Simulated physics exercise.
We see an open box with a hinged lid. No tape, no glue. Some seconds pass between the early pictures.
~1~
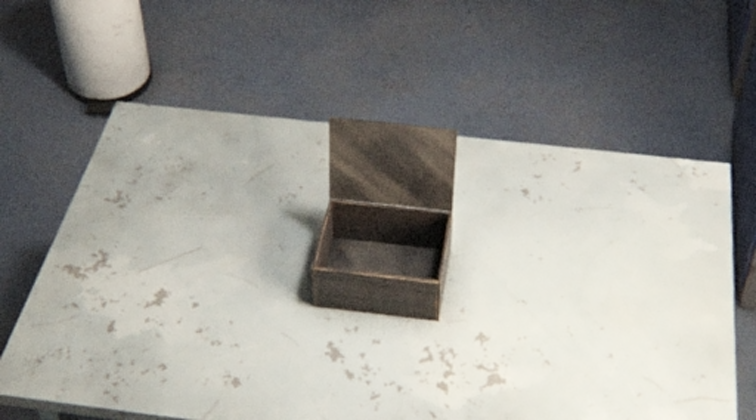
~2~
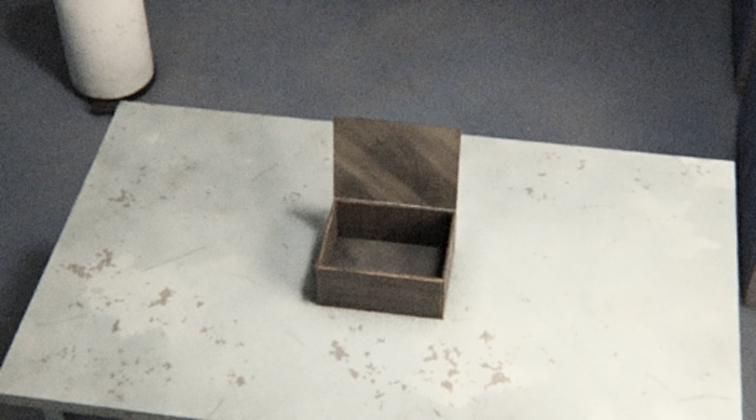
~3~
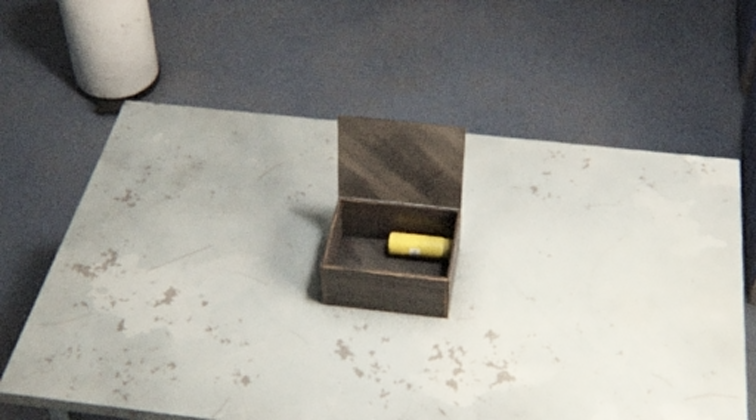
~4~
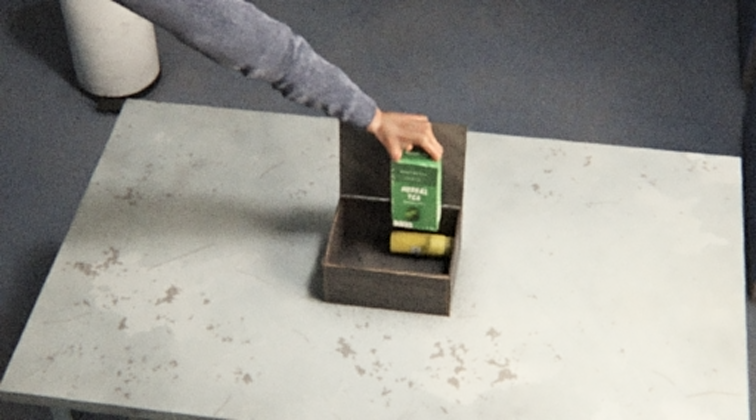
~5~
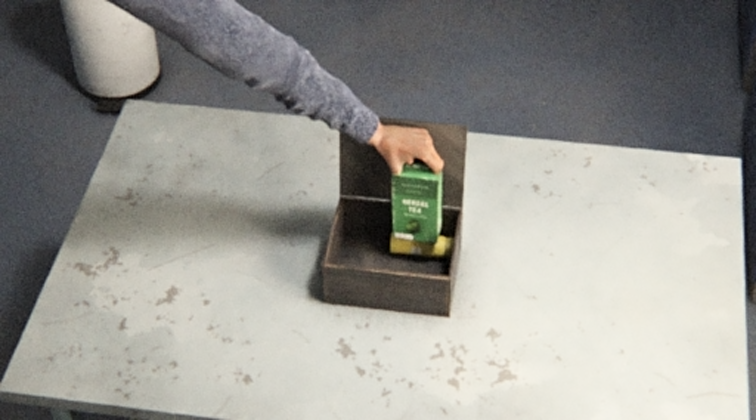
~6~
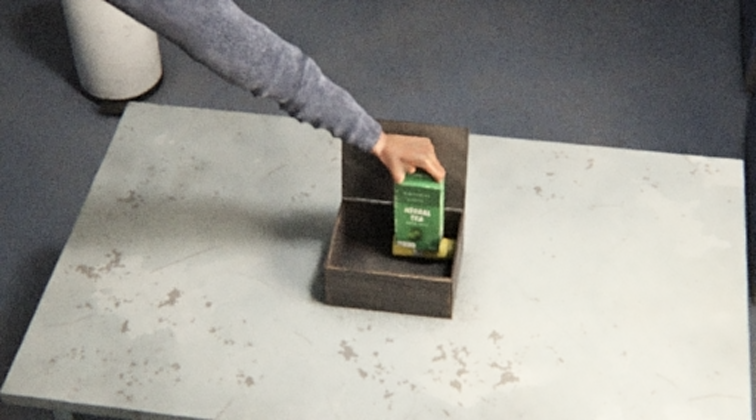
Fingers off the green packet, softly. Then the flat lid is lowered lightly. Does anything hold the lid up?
Outcome: The lid is held up.
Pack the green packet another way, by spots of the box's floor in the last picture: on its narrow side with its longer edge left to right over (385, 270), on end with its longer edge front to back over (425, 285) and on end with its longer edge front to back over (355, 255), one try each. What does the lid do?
First try: It closes; second try: It is held up; third try: It is held up.
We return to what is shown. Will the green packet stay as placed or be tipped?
It tips.
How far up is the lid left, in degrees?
About 16°.
Then, 0.60 s later than the last frame, green packet tilted by 42° near (413, 262).
Then, 1.50 s later than the last frame, lid 65° above the rim; green packet tilted by 42° near (413, 262).
Then, 1.80 s later than the last frame, lid 35° above the rim; green packet tilted by 42° near (413, 262).
When it is over, lid 17° above the rim; lying over in the box, green packet; yellow shaker as before. End places, in pixels of the last picture, green packet near (413, 261).
